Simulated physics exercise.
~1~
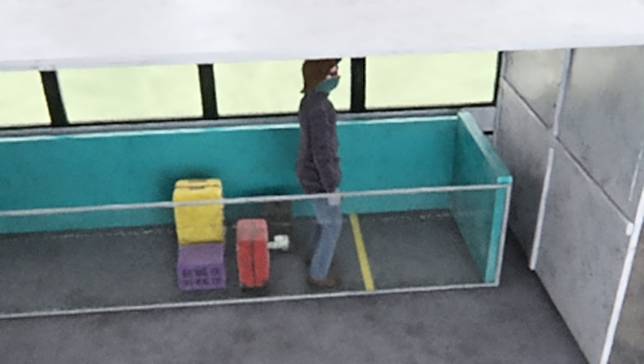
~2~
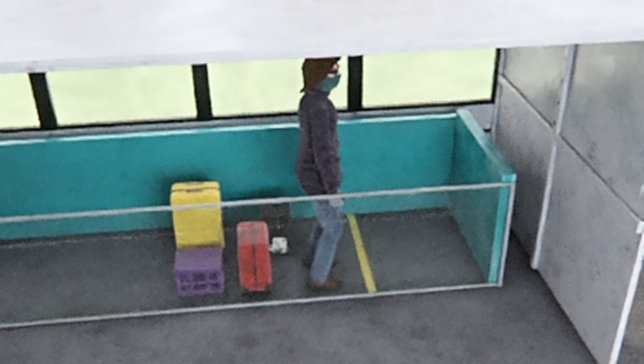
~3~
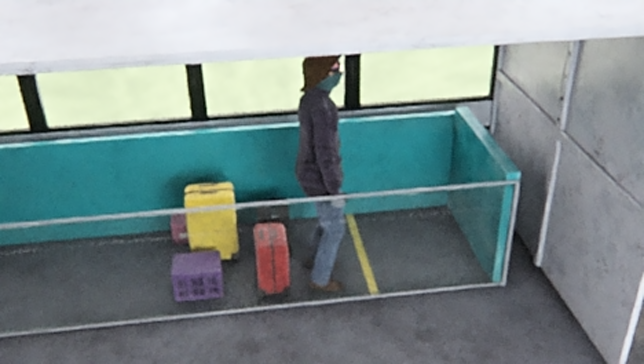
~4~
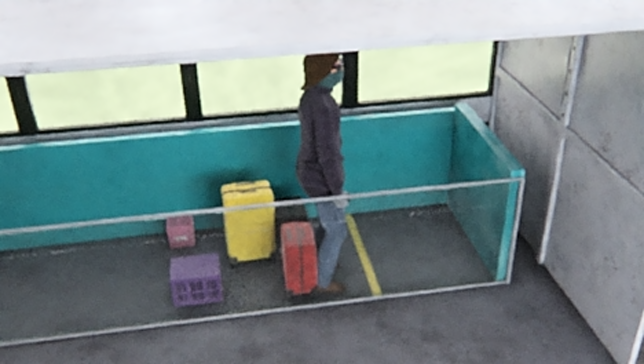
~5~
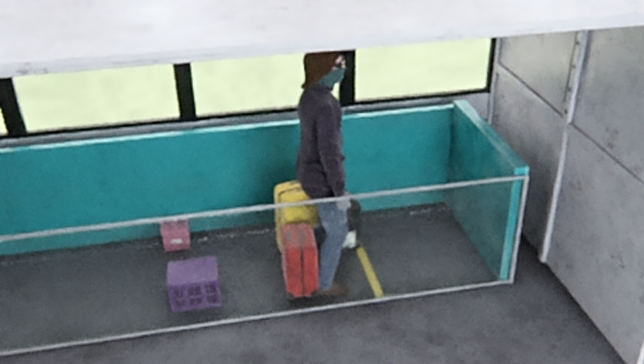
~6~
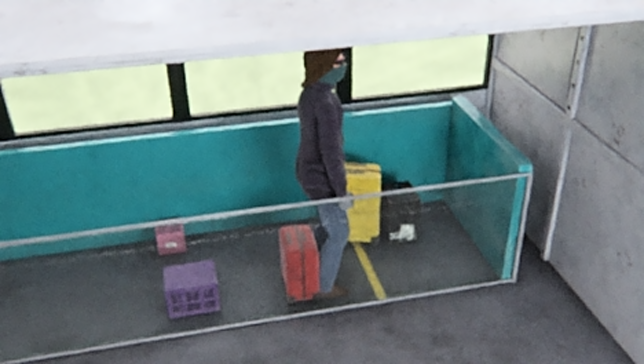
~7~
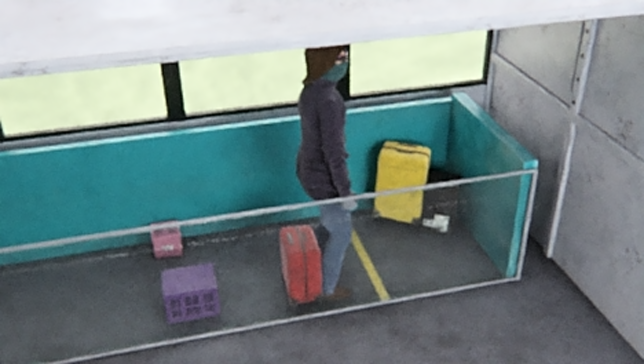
The clip shows a masked passenger standing still in a tram bay as a yellow case rolls right behind them, past a yellow floor line, near a dark pack. A red case shifts slightly right and stops short of the line, while a purple crate and pink tub stay behind it.
